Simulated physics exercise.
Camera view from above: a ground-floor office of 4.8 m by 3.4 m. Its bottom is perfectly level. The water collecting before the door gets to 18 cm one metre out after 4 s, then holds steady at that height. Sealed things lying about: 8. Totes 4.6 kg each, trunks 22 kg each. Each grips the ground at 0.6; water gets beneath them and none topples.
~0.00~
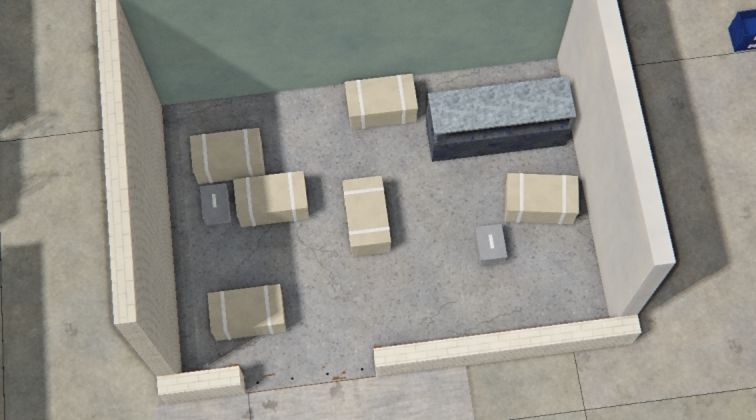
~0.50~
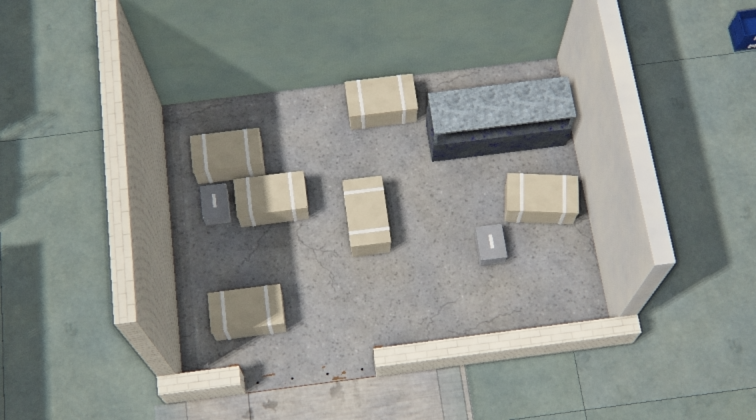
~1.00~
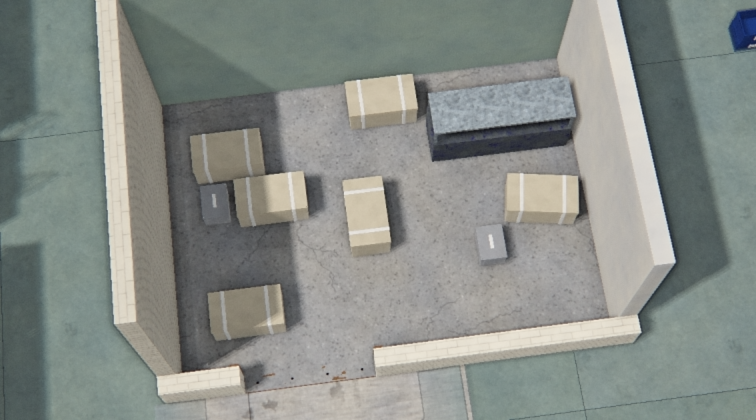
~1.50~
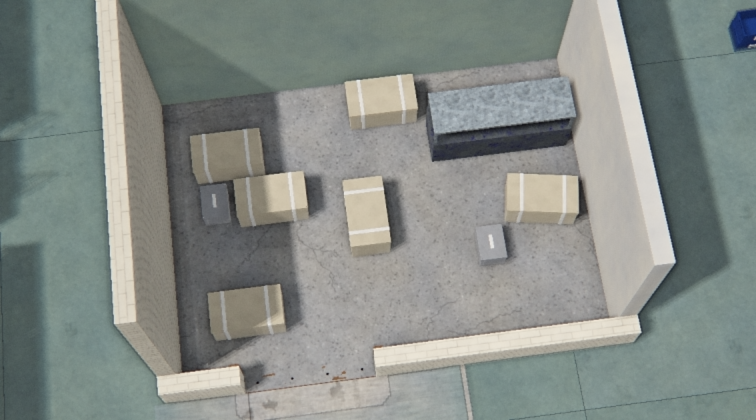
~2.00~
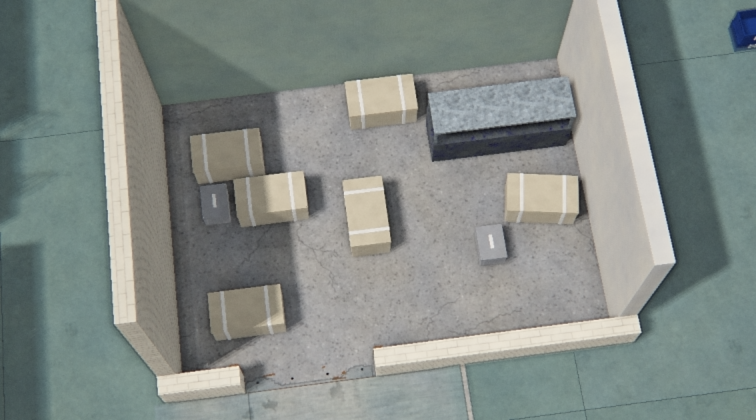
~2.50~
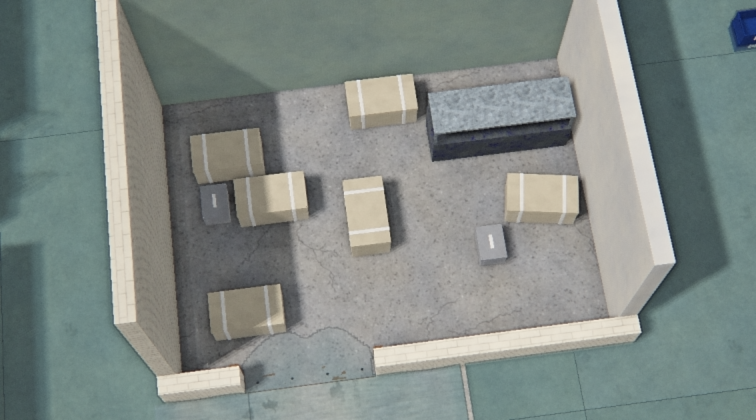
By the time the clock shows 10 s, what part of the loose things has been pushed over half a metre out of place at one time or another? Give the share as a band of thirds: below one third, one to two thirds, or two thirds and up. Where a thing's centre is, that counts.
I'm guessing the result is most.
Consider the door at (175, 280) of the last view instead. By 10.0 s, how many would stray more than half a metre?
4.
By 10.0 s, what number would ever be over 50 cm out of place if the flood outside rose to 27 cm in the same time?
Under that setup the answer is 8.
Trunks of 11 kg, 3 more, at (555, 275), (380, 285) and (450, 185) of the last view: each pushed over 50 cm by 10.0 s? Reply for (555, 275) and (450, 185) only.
Taking them in order, the first is below the threshold and the second is below the threshold.
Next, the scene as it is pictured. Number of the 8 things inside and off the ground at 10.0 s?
Of them, 5.
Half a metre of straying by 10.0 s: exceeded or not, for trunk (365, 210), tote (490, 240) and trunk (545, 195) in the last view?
Order as asked - a bigger shift, a smaller shift, a smaller shift.
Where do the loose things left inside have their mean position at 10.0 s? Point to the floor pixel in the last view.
The average lands around (375, 166).
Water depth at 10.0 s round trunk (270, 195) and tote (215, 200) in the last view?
Depth approx. 13 cm / 13 cm.
After 3.5 s 0 of 8 are over 50 cm from their spots; 0 afloat.
After 4.5 s 0 of 8 are over 50 cm from their spots; 0 afloat.
After 7.0 s 2 of 8 are over 50 cm from their spots; 2 afloat.
After 10.0 s 6 of 8 are over 50 cm from their spots, and 6 have been at some point; 5 afloat.
